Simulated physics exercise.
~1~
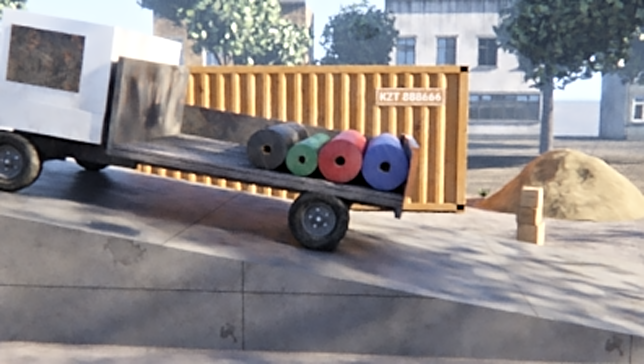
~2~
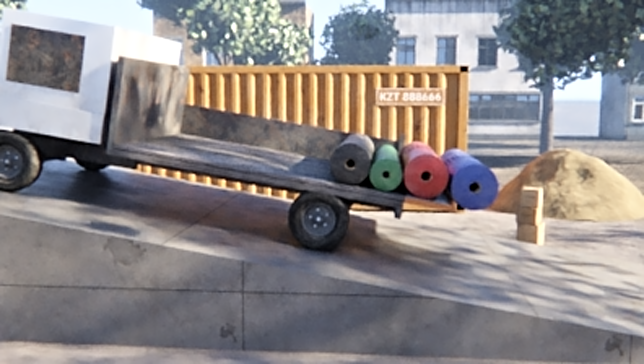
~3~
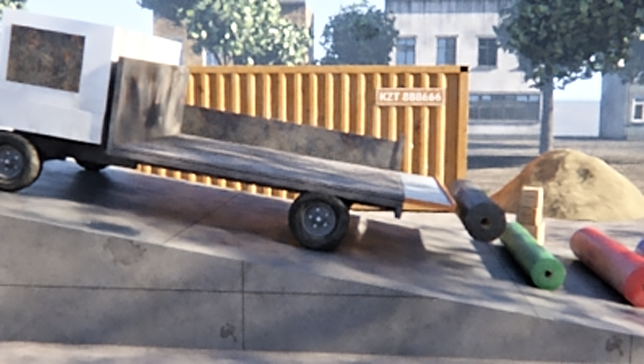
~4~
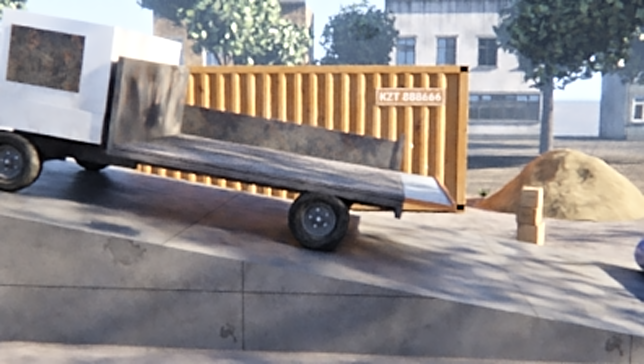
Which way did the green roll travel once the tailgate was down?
The green roll moved to the right, going along the bed and off over the lowered tailgate.
On a paved slope in front of an orange container, a pick-up's tailgate dropped open and four colored rolls rolled right along the bed, then tumbled off onto the ground. The bed ended up empty, with just a bluish bit showing at the far right.
